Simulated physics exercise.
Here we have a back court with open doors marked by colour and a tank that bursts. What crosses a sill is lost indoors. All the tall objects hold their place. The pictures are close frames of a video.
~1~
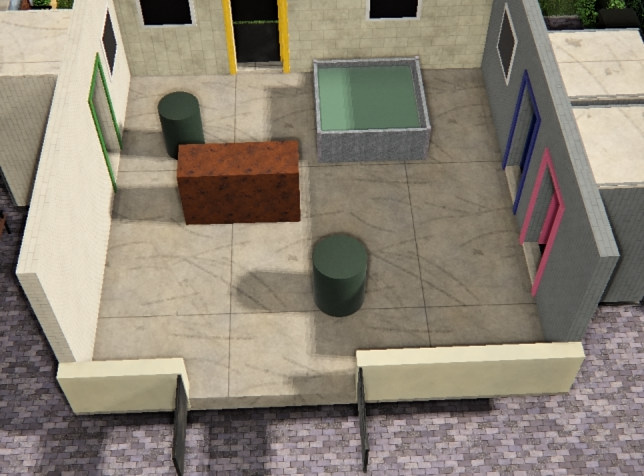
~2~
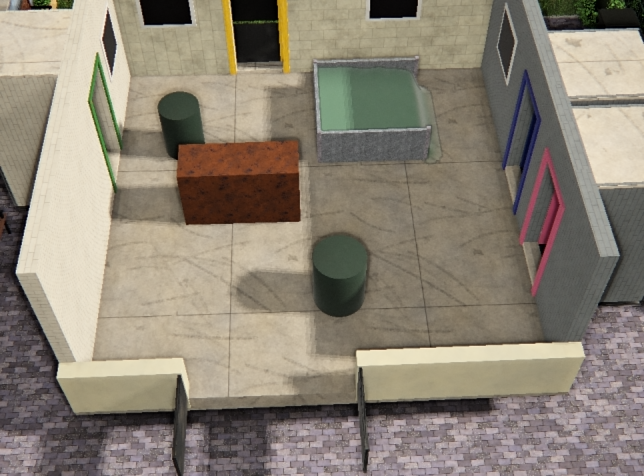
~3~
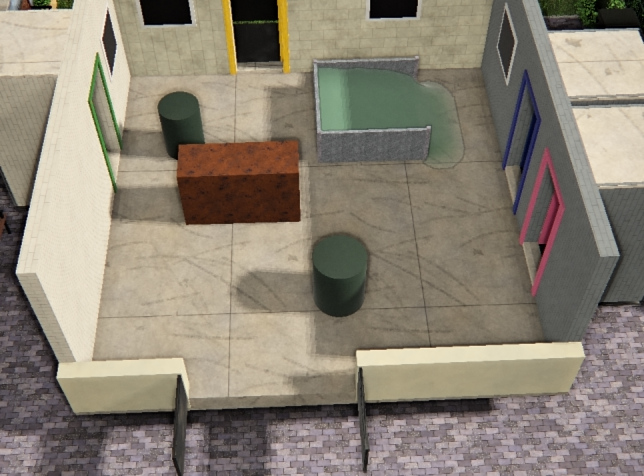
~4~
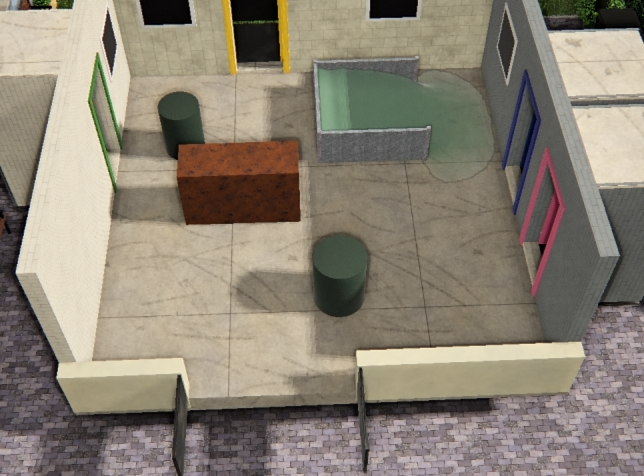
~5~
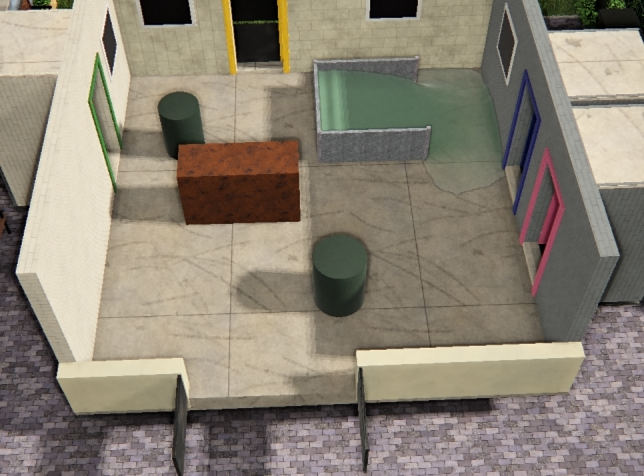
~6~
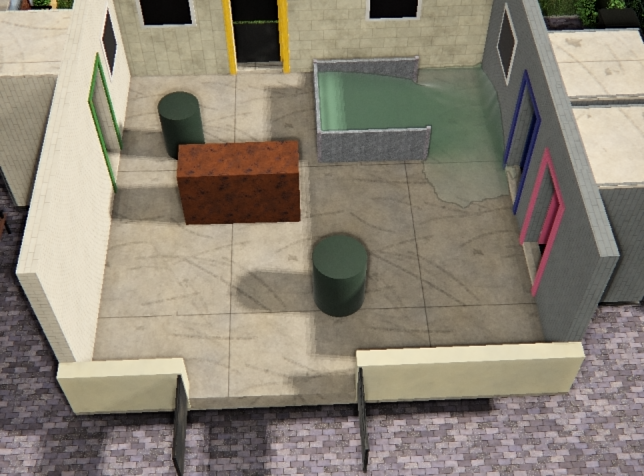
To begin with, a grey-walled tank of green water stands full near the back of a roofless room with a brown block and two dark green cylinders. Its right side opens and water pours out, fanning across the floor to the right-hand wall, then spreading forward along it near the blue-framed doorway.
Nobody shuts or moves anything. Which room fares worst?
It is the blue one.
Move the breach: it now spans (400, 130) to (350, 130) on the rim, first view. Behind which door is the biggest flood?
Most goes in at the pink-painted one.
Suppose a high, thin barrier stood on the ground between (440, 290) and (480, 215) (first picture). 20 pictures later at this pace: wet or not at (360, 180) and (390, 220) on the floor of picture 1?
One after the other: Clear, awash.
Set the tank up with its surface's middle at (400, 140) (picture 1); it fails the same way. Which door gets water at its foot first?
It is the blue-painted one.
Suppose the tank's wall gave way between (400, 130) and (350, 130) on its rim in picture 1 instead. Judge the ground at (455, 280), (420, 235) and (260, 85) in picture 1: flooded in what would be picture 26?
In turn: Awash, under water, not flooded.
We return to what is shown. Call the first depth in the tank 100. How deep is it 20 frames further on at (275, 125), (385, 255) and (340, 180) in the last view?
About 0, 4 and 0 per cent.
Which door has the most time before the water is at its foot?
I say the door marked green.
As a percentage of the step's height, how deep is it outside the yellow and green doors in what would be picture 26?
About 120 and 0 per cent.
A moment on, water covers 10 % of the floor; blue door a trickle in, green door not reached, pink door wet at the sill, nothing in, yellow door not reached.
Next, water covers 20 % of the floor; blue door some in, green door not reached, pink door wet at the sill, nothing in, yellow door not reached.
Then, water covers 45 % of the floor; blue door some in, green door not reached, pink door wet at the sill, nothing in, yellow door wet at the sill, nothing in.
Later, water covers 70 % of the floor; blue door some in, green door a trickle in, pink door wet at the sill, nothing in, yellow door a trickle in.
In the end, water covers 95 % of the floor; blue door some in, green door a trickle in, pink door a trickle in, yellow door a trickle in; the blue door has let in the most.
